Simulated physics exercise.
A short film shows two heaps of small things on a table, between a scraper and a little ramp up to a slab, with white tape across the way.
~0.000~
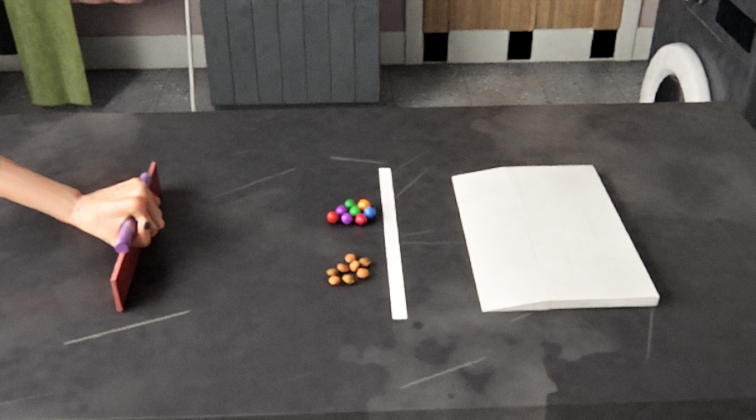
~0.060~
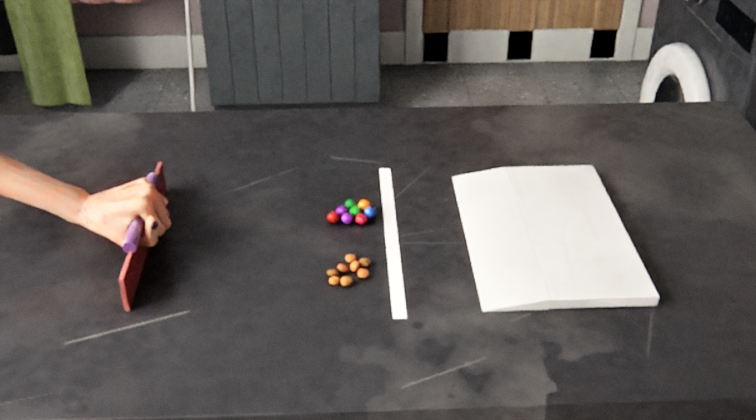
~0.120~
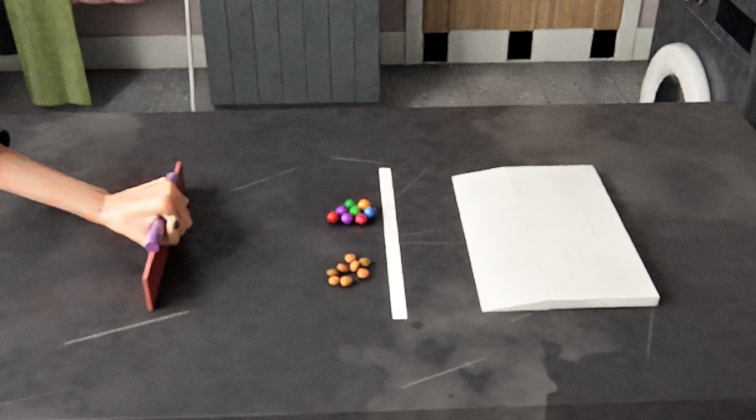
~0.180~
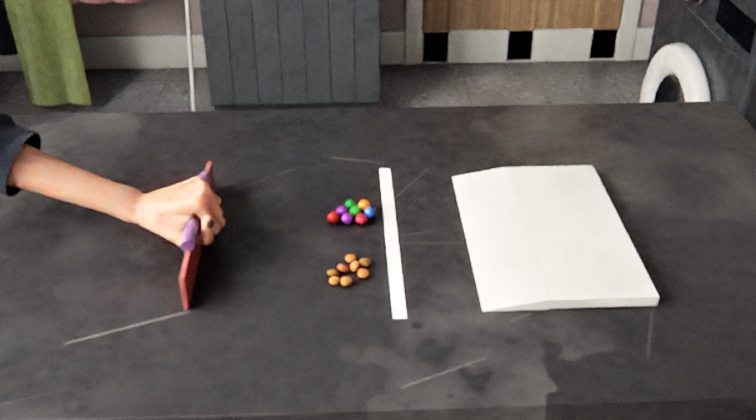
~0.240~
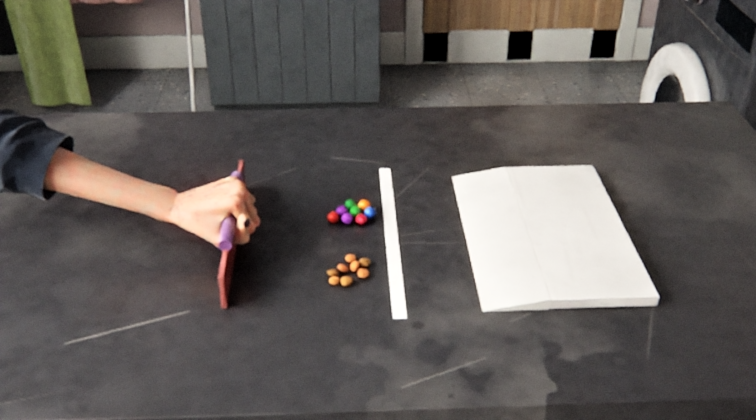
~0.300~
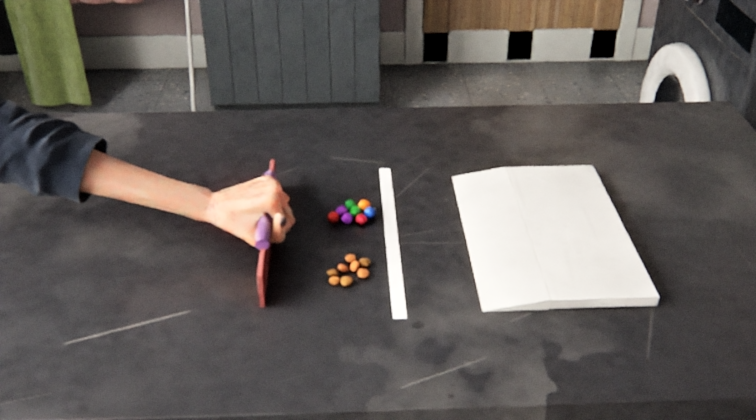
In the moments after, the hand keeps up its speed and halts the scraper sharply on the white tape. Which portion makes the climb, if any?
The front portion comes up short and the back portion gets at least some up.
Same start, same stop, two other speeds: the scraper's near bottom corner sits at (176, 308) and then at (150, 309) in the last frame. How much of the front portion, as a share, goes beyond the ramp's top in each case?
The first try gives 0 percent, the second 0 percent.
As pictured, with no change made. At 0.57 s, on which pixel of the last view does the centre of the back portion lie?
Near (446, 216).
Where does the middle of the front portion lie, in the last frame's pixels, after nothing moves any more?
Near (457, 275).
By 0.43 s, scraper still moving, near (344, 210); front portion every one short of the ramp; back portion every one short of the ramp.
By 0.57 s, scraper stopped at the white tape; front portion every one short of the ramp; back portion about a tenth on the ramp, the larger part short of the ramp.
By 0.85 s, scraper stopped at the white tape; front portion about a tenth on the ramp, the larger part short of the ramp; back portion every one past the top.
When it is over (1.8 s), scraper stopped at the white tape; front portion not one past the top, about a tenth on the ramp, the larger part short of the ramp; back portion every one past the top.
